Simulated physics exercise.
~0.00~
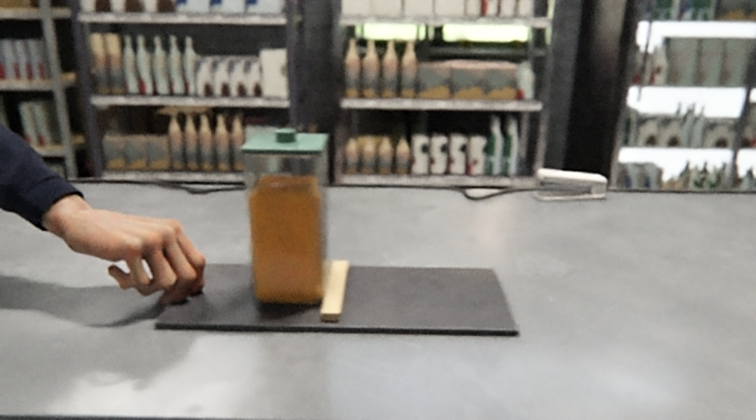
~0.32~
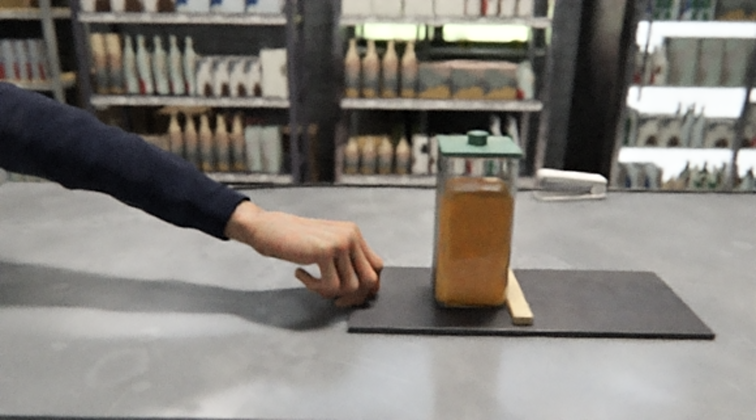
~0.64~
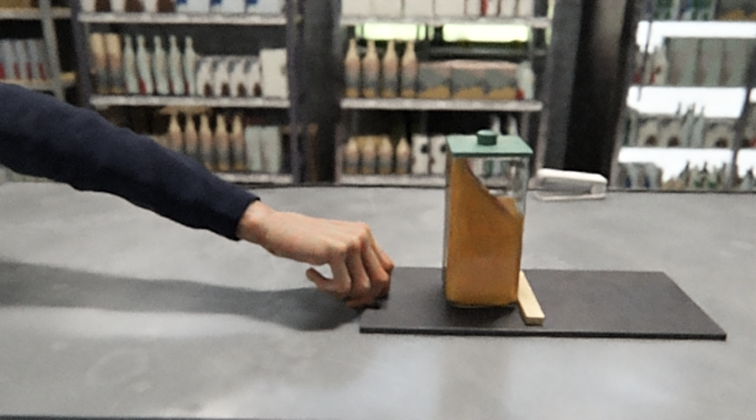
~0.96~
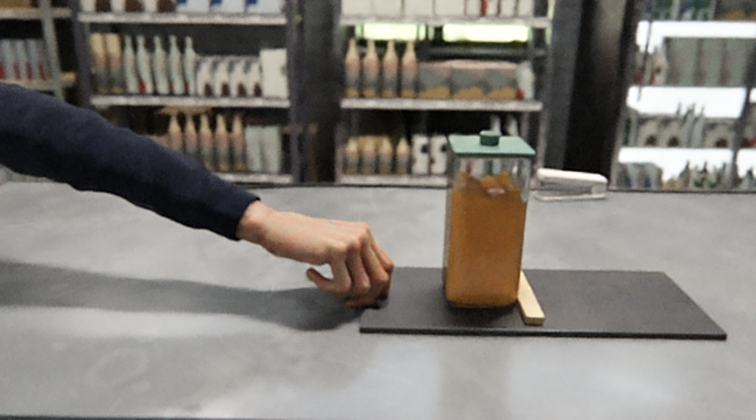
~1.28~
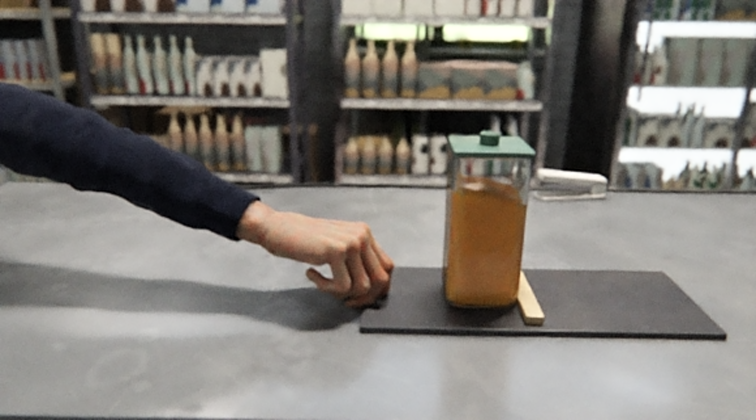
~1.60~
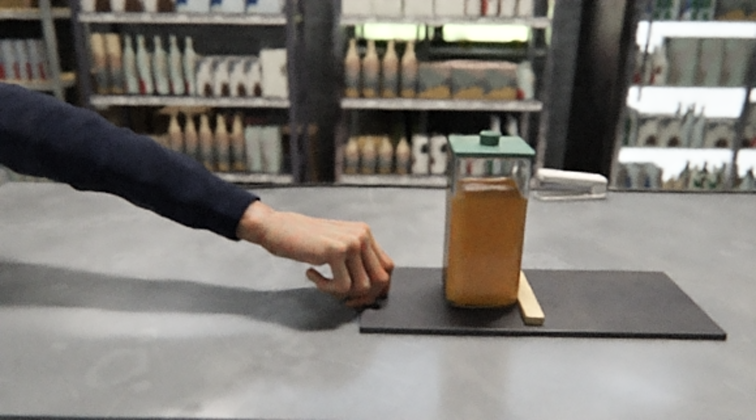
A hand in a dark sleeve reaches in from the left and holds the end of a flat black board on a grey counter, seen from the front with blurred shelves of bottles behind. A clear square flask of amber liquid with a green cap stands on the board, a pale wooden strip at its right foot and a small whitish object farther back. The hand slides the board a good way right, then it stops. The flask tips slightly toward the strip as the liquid surges up its left side, then settles upright, the liquid calming to nearly level.
